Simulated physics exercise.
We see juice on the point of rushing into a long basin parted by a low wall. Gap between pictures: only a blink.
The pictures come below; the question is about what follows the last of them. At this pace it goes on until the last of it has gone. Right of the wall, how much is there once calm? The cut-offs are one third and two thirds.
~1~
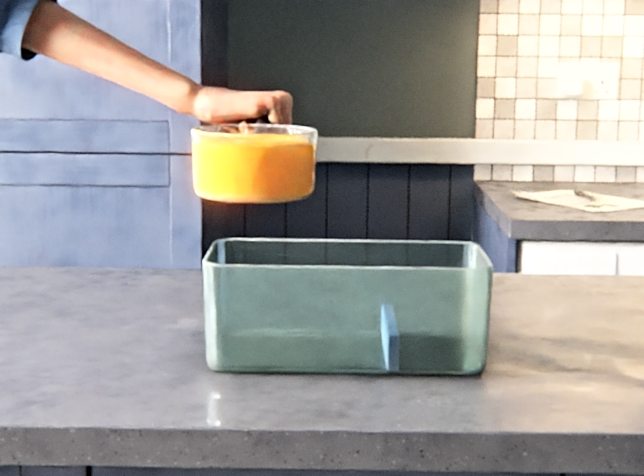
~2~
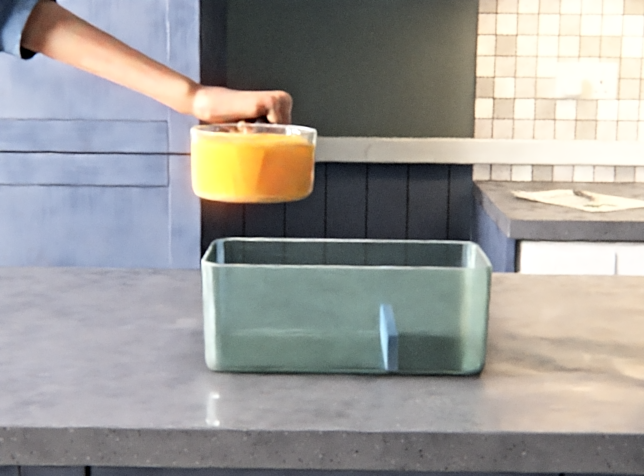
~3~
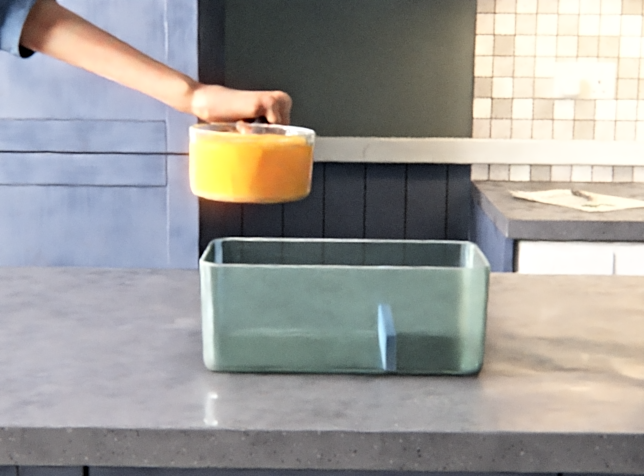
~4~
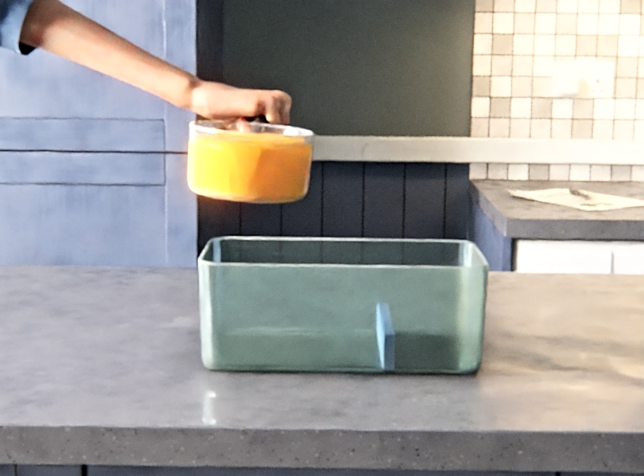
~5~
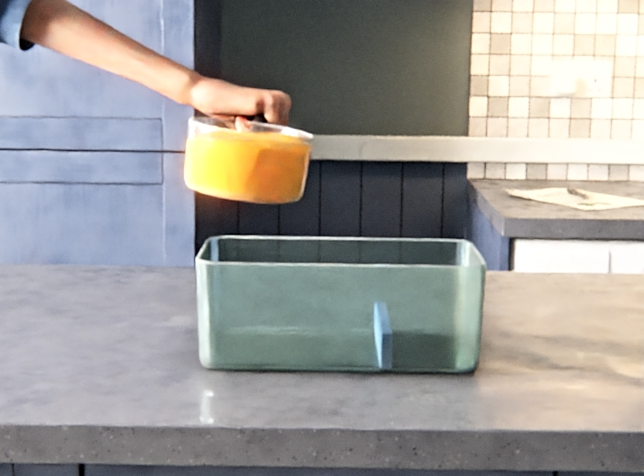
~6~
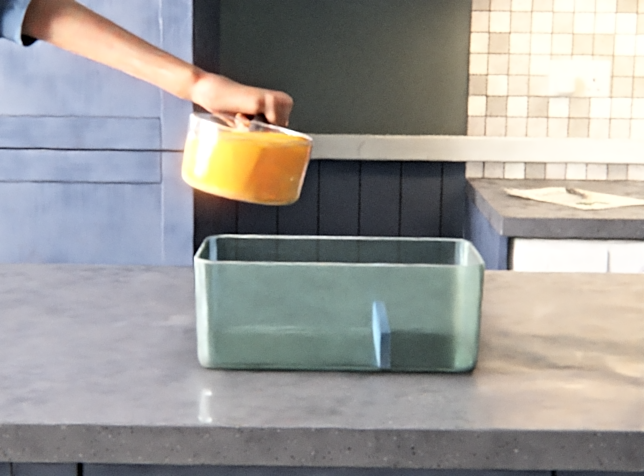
The share that settles right of the wall is smaller than one third, as I see it.
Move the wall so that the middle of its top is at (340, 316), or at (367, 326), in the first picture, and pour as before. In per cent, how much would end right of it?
The first position gives around 75 percent, the second around 55 percent.
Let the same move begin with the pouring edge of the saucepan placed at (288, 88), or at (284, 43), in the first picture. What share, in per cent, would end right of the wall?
5 %, 10 %.
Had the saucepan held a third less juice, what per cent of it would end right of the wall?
Close to 5 per cent, more or less.
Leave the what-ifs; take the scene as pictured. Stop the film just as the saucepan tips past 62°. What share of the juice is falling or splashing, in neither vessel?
25 per cent.
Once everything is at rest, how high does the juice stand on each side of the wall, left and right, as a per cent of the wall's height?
Left of the wall 60 %, right of the wall 30 %.
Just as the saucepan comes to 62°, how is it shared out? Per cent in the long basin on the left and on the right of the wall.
The left part holds 15 percent and the right part 0 percent.
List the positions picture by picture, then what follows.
Tilt 0°; pouring edge (316, 133); surface from (196, 140) to (313, 141); the long basin's rim runs from (210, 253) to (485, 257); the wall's top is at (390, 321), in the first frame.
Tilt 0°; pouring edge (315, 133); surface from (195, 140) to (313, 141), in the second frame.
Tilt 2°; pouring edge (314, 135); surface from (194, 139) to (311, 142), in the third frame.
Tilt 4°; pouring edge (313, 136); surface from (193, 137) to (311, 142), in the fourth frame.
Tilt 7°; pouring edge (312, 139); surface from (192, 137) to (310, 140), in the fifth frame.
Tilt 11°; pouring edge (312, 143); surface from (191, 137) to (310, 140), in the sixth frame.
A moment on, the saucepan is tipped part way and 57 per cent is still to pour, 16 is left of the wall and 2 right of it.
Next, the saucepan is tipped on its side and 12 per cent is still to pour, 64 is left of the wall and 18 right of it.
Then the saucepan is tipped right over and 1 per cent is still to pour, 79 is left of the wall and 19 right of it.
Later the saucepan is tipped right over and 0 per cent is still to pour, 80 is left of the wall and 20 right of it.
In the end 80 per cent lies left of the wall, 20 right of it and 0 outside.
